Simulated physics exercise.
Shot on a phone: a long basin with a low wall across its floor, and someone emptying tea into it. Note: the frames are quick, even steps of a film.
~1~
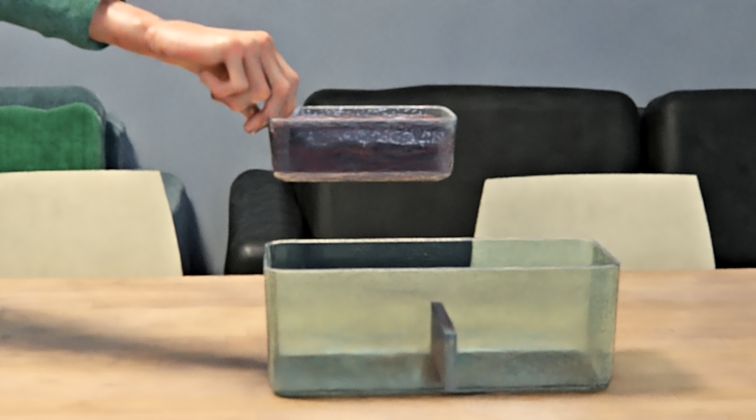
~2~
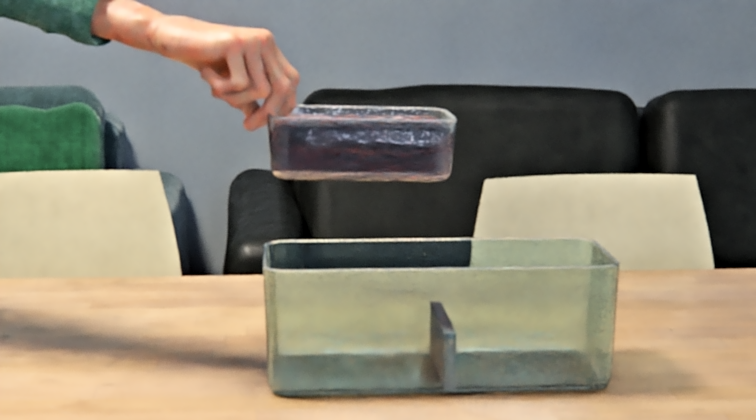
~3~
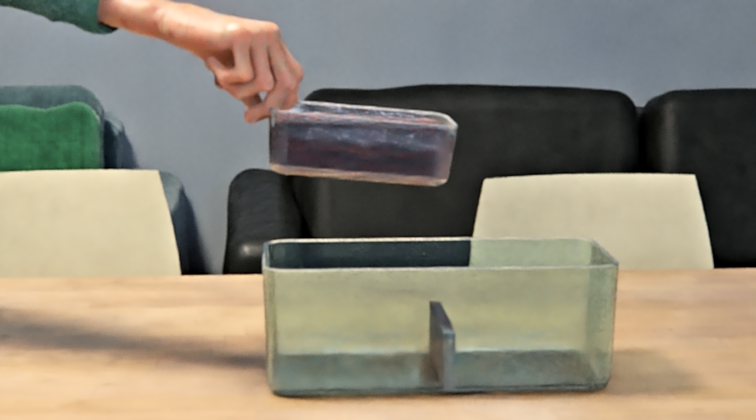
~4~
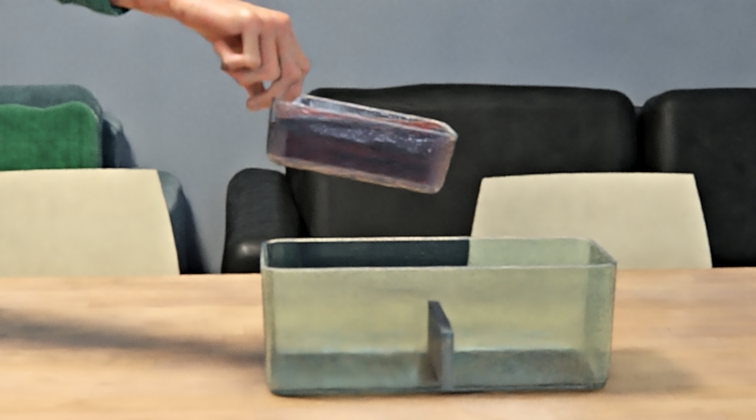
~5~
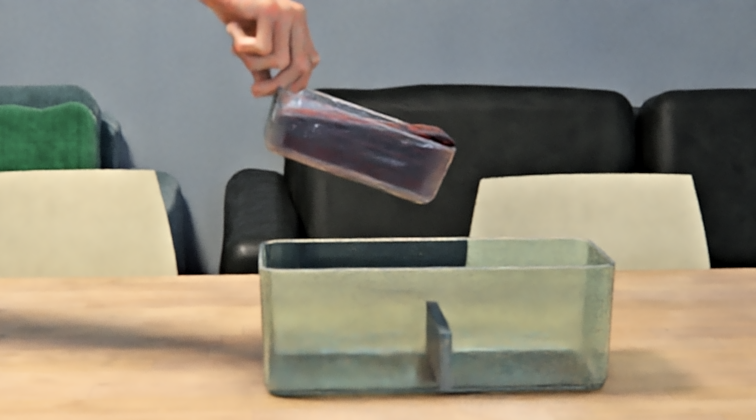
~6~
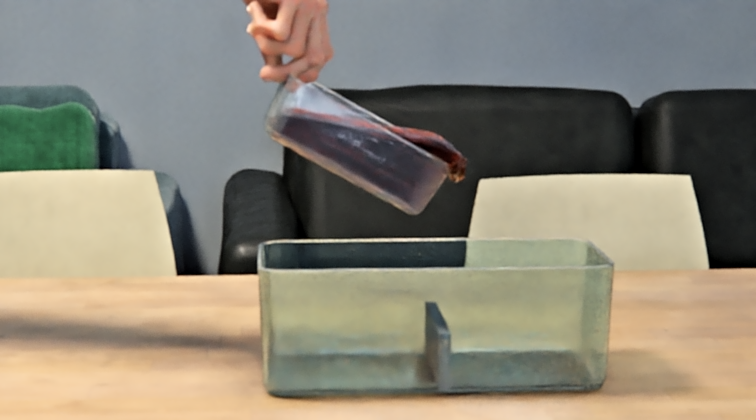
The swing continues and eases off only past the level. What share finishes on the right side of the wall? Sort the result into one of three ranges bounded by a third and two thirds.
It falls in the top range, above two thirds.
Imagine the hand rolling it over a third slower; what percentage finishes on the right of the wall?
Roughly 75 percent.
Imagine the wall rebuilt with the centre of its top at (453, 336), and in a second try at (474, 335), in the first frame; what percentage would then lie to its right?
You'd get roughly 65 per cent the first time and roughly 55 per cent the second.
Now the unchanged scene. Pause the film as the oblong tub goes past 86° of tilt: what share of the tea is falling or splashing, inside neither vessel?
Something close to 25 percent of it.
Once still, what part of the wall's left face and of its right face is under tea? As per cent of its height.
About 10 per cent on the left and 50 per cent on the right.
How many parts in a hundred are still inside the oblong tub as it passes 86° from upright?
I'd put it at some 10 in a hundred.
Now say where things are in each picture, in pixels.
In the first picture, tilt 0°; pouring edge (451, 115); surface from (272, 123) to (447, 122); the long basin's rim runs from (266, 258) to (606, 253); the wall's top is at (443, 318).
In the second picture, tilt 1°; pouring edge (450, 117); surface from (271, 122) to (447, 123).
In the third picture, tilt 5°; pouring edge (451, 123); surface from (273, 119) to (448, 126).
In the fourth picture, tilt 11°; pouring edge (451, 132); surface from (273, 116) to (449, 129).
In the fifth picture, tilt 20°; pouring edge (449, 146); surface from (272, 114) to (448, 139); 3 per cent is over the edge.
In the sixth picture, tilt 30°; pouring edge (445, 162); surface from (271, 112) to (428, 146); 10 per cent is over the edge.
A moment on, the oblong tub is tipped on its side and 8 per cent is still to pour, 0 is left of the wall and 62 right of it.
Next, the oblong tub is tipped right over and 1 per cent is still to pour, 10 is left of the wall and 73 right of it.
Then the oblong tub is tipped right over and 0 per cent is still to pour, 13 is left of the wall and 78 right of it.
Later the oblong tub is tipped right over and 0 per cent is still to pour, 16 is left of the wall and 75 right of it.
Finally, 16 per cent lies left of the wall, 75 right of it and 9 outside.
